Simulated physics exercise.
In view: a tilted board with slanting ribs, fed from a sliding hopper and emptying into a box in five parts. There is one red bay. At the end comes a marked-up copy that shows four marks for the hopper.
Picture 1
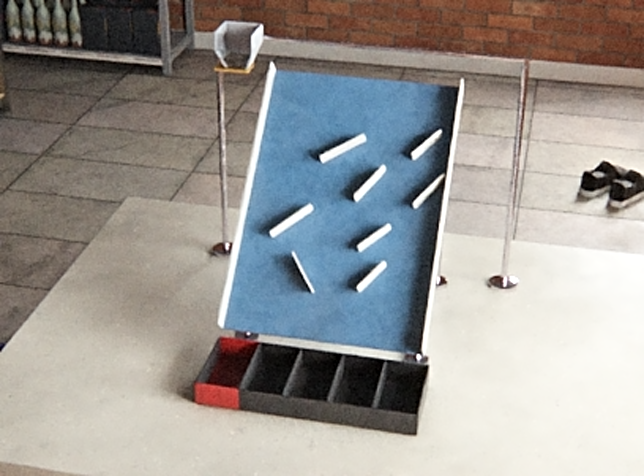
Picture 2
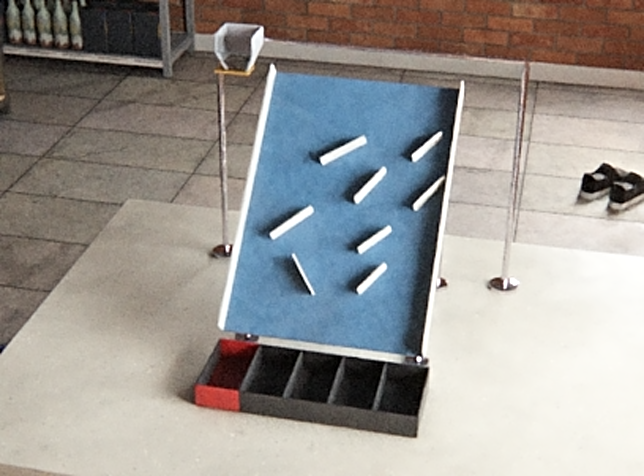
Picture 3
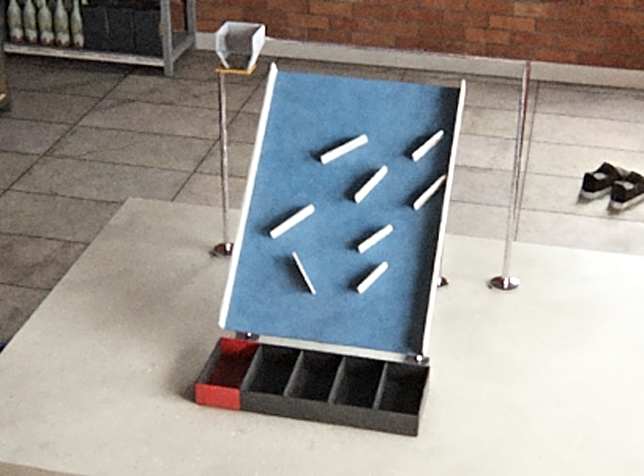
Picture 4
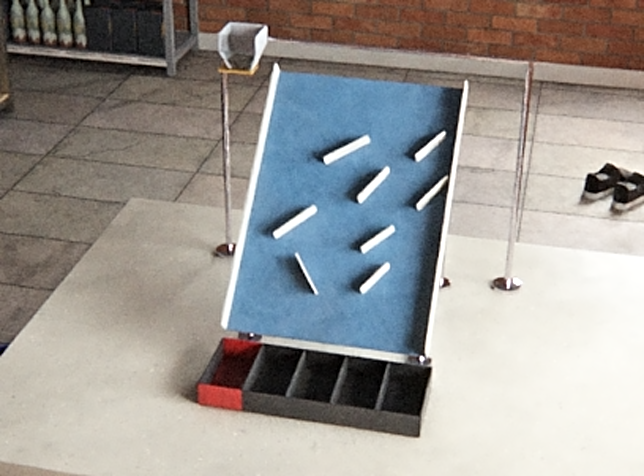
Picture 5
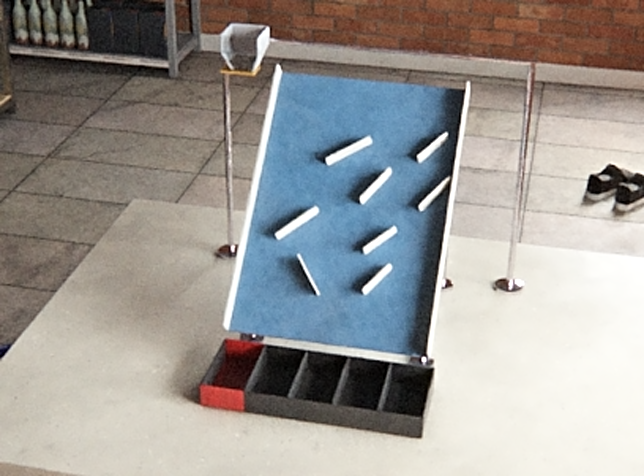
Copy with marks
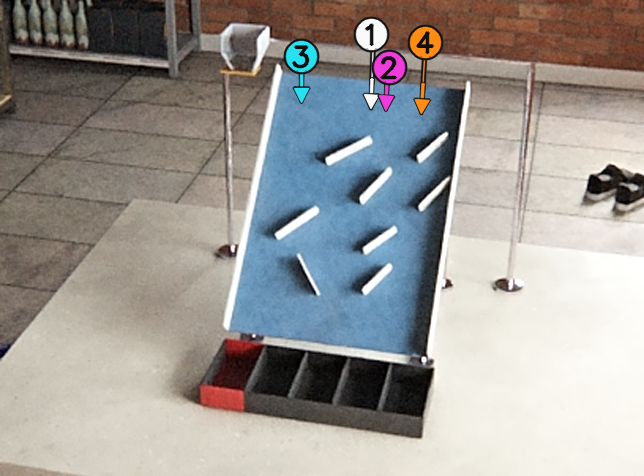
A tilted blue board with white ribs stands still above a box with one red bay.
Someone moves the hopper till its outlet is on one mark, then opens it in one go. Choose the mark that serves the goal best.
I would pick mark 3.
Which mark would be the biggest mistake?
4.
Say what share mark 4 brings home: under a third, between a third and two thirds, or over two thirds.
It is under a third.
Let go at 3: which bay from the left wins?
It is the first one.
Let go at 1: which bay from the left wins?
It is the first one.
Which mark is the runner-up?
1 it is.
On the marked copy, mark 1 meets the board at (371, 103); mark 2 meets the board at (386, 105); mark 3 meets the board at (301, 97); mark 4 meets the board at (421, 108).
For mark 1, roughly a third in the red bay, roughly a quarter in other bays, roughly a third outside the box.
For mark 2, roughly a quarter in the red bay, roughly half in other bays, roughly a quarter outside the box.
For mark 3, the larger part in the red bay, just a few in other bays, about a tenth outside the box.
For mark 4, not one piece in the red bay, the larger part in other bays, roughly a quarter outside the box.
